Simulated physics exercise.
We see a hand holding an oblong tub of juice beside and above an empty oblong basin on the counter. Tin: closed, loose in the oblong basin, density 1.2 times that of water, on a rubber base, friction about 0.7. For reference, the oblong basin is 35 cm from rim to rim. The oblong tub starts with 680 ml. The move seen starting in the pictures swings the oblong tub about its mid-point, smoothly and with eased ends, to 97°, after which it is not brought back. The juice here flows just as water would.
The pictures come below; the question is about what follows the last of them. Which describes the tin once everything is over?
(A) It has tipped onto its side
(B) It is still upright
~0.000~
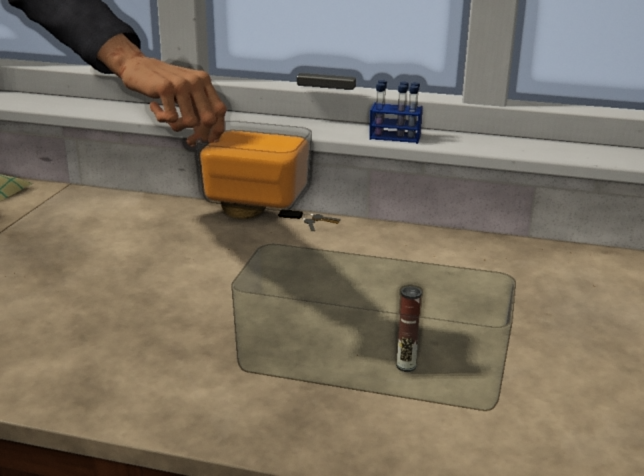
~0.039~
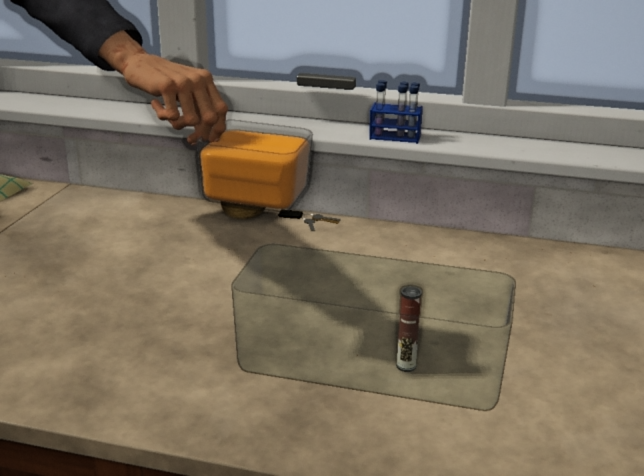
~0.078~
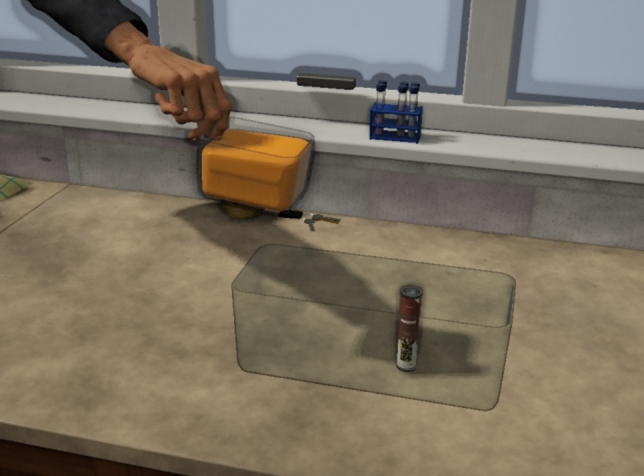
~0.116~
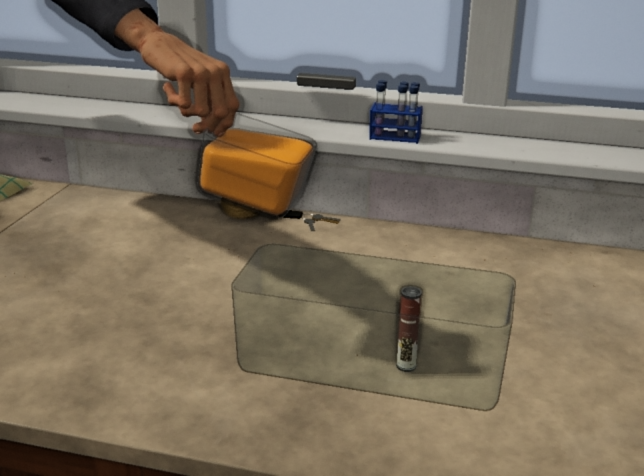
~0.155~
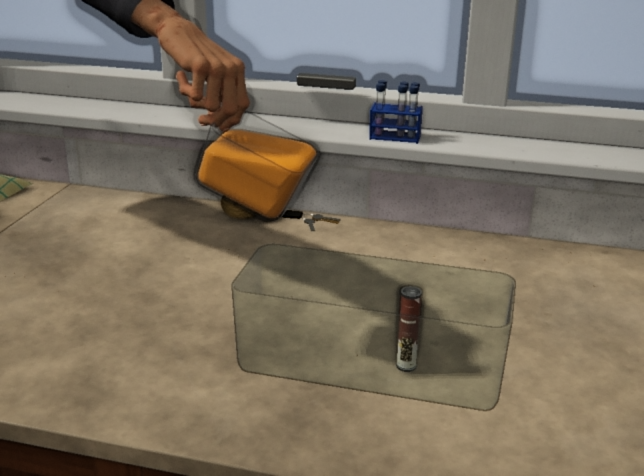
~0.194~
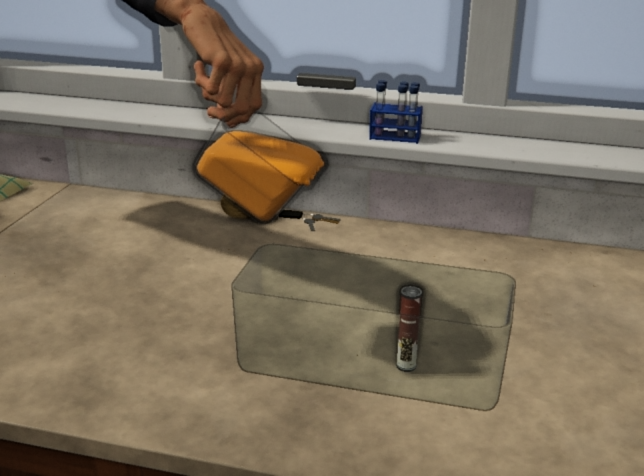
B.
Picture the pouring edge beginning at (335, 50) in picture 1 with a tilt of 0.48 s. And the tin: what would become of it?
Result: Tin tipped over.
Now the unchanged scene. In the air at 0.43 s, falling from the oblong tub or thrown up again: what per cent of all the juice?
It comes to about 46 percent.
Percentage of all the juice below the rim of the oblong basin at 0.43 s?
Around 24 percent.
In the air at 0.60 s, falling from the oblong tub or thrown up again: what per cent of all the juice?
8 per cent or so.
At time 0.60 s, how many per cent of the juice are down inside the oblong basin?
About 84 %.
By 0.43 s the tilt is 94° and 29 per cent is still to pour; the tin stands where it began.
By 0.60 s the tilt is 97° and 8 per cent is still to pour; the tin stands where it began.
By 0.78 s the tilt is 97° and 2 per cent is still to pour; the tin stands where it began.
By 0.98 s the tilt is 97° and 0 per cent is still to pour; the tin stands where it began.
At rest the tin stands where it began.
